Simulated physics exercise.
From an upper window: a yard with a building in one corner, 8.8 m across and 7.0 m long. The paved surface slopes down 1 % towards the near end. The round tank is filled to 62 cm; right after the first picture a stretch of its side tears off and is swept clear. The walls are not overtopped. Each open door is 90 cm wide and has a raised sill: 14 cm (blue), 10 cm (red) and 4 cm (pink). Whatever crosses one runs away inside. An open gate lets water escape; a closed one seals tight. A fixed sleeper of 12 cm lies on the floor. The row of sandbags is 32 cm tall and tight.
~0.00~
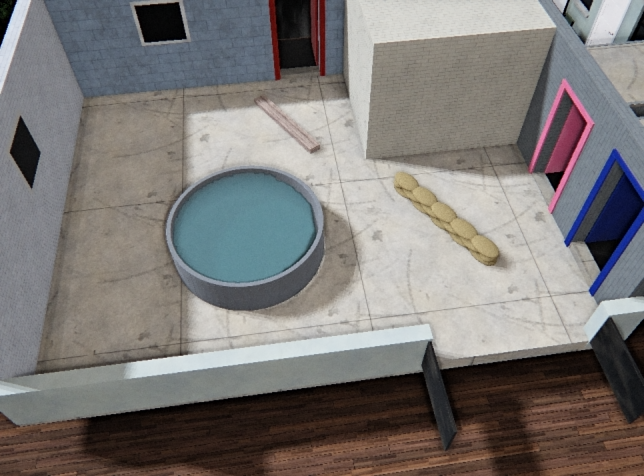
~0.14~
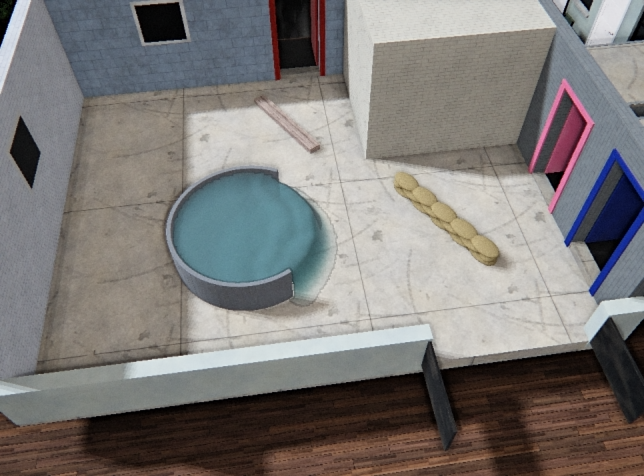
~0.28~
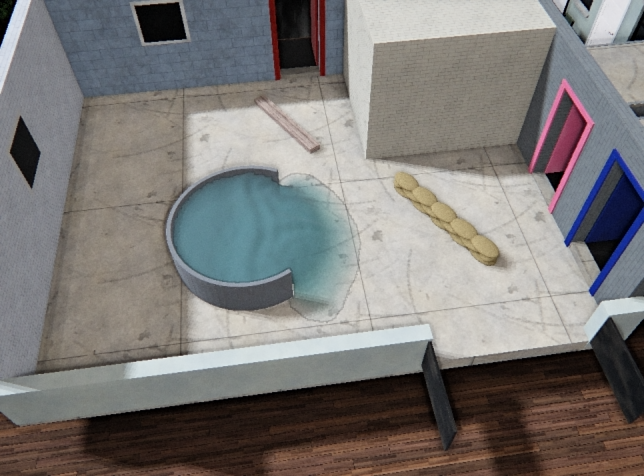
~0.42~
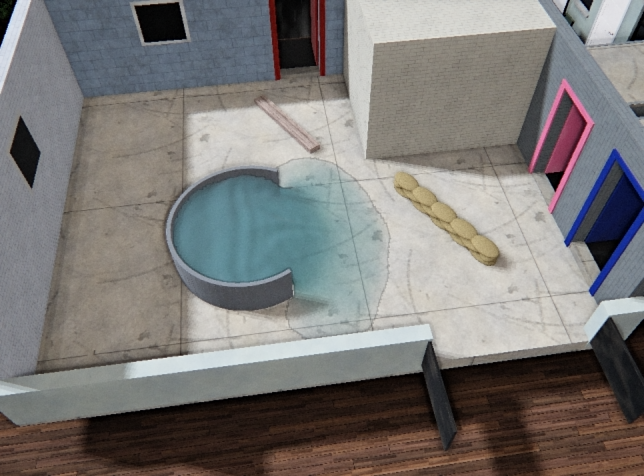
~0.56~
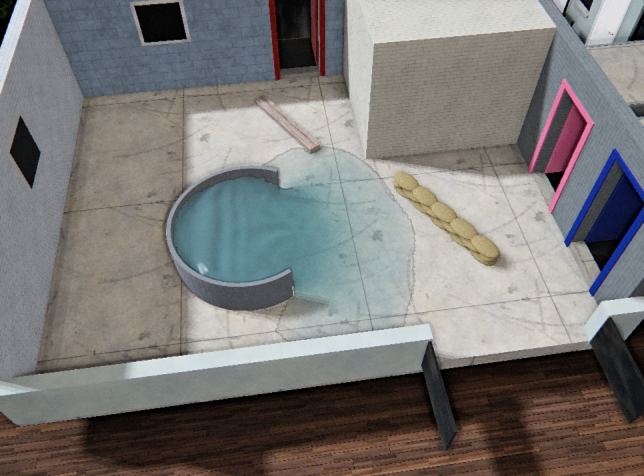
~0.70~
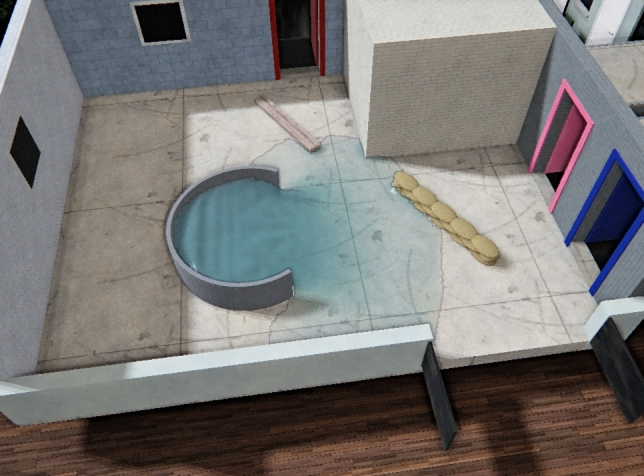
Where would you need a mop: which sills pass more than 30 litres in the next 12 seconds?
Door by door: At the blue door it keeps below the limit; at the red door it does not reach the limit; at the pink door it goes over the limit.
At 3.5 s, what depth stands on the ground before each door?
Depths in cm: Blue 7, red 7, pink 10.
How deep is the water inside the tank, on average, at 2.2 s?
Some 20 cm.
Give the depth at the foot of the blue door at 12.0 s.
Some 5.0 cm.
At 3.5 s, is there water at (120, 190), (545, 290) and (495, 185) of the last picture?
In that order: Not reached, wet, under water.
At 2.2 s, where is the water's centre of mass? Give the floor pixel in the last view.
Around (355, 237).
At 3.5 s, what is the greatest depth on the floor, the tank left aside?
About 21 cm.
After 1.4 s water covers 30 % of the floor and is deepest (33 cm) near (397, 198); blue door not reached, red door not reached, pink door not reached.
After 2.2 s water covers 40 % of the floor and is deepest (32 cm) near (408, 205); blue door not reached, red door 8 cm at the sill, 0 L in, pink door 5 cm at the sill, 0 L in.
After 3.5 s water covers 50 % of the floor and is deepest (21 cm) near (561, 235); blue door 7 cm at the sill, 0 L in, red door 7 cm at the sill, 0 L in, pink door 10 cm at the sill, 19 L in.
After 7.0 s water covers 65 % of the floor and is deepest (11 cm) near (519, 150); blue door 6 cm at the sill, 1 L in, red door 5 cm at the sill, 1 L in, pink door 6 cm at the sill, 55 L in.
After 12.0 s water covers 80 % of the floor and is deepest (6 cm) near (574, 259); blue door 5 cm at the sill, 1 L in, red door 2 cm at the sill, 1 L in, pink door 3 cm at the sill, 58 L in.
